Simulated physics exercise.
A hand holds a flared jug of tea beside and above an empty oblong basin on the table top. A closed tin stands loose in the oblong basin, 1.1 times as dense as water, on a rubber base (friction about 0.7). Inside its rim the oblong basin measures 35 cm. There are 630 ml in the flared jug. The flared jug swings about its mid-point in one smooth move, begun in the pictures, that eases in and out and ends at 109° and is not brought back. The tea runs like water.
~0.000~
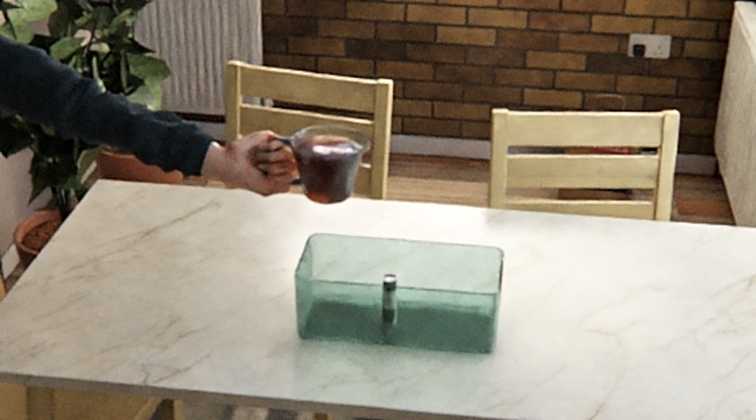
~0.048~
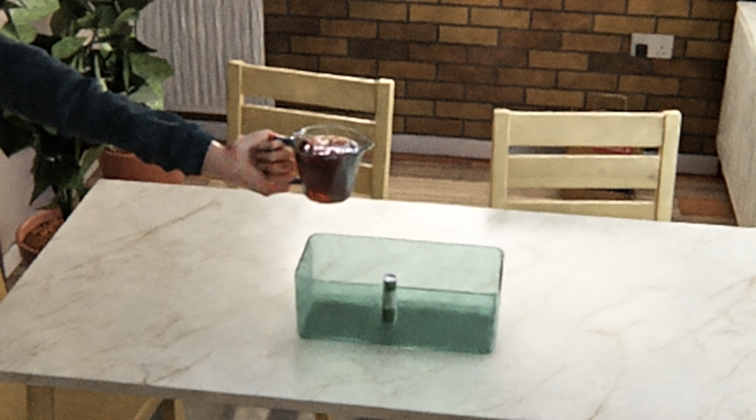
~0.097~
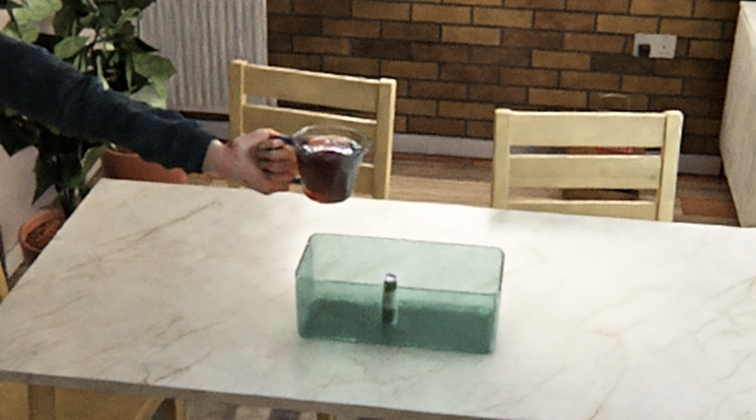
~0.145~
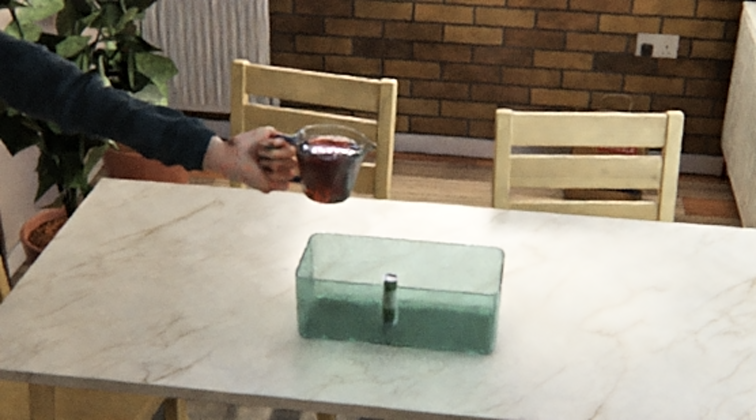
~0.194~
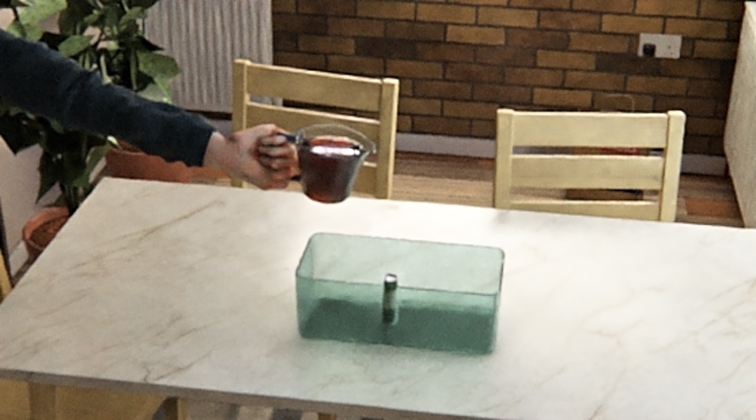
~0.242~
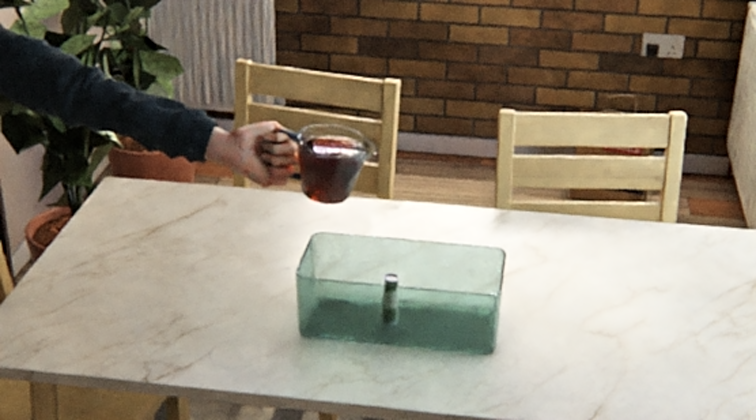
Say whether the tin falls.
It remains upright.
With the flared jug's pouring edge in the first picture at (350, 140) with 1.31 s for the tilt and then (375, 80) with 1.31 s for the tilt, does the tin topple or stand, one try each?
First it goes over; then it stays up.
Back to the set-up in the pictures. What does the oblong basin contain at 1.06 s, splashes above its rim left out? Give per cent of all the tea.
Near 72 in a hundred.
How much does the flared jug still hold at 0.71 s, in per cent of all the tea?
About 68 per cent.
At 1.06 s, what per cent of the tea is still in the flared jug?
Near 10 in a hundred.
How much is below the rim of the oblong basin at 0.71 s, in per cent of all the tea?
About 8 per cent.
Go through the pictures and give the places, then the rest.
The first frame shows tilt 0°; pouring edge (373, 144); surface from (296, 145) to (362, 149); the oblong basin's rim runs from (302, 256) to (502, 272); the tin's top is at (390, 279).
The second frame shows tilt 0°; pouring edge (373, 144); surface from (297, 145) to (362, 149).
The third frame shows tilt 1°; pouring edge (374, 145); surface from (297, 144) to (363, 150).
The fourth frame shows tilt 3°; pouring edge (375, 147); surface from (298, 144) to (364, 150).
The fifth frame shows tilt 6°; pouring edge (376, 149); surface from (300, 144) to (366, 151).
The sixth frame shows tilt 9°; pouring edge (378, 151); surface from (302, 145) to (369, 151).
Then, 0.71 s in, the tilt is 62° and 68 per cent is still to pour; the tin stands where it began.
Then, 1.06 s in, the tilt is 99° and 10 per cent is still to pour; the tin stands where it began.
Then, 1.42 s in, the tilt is 109° and 0 per cent is still to pour; the tin stands where it began.
Then, 1.81 s in, the tilt is 109° and 0 per cent is still to pour; the tin stands where it began.
Finally, the tin stands where it began.
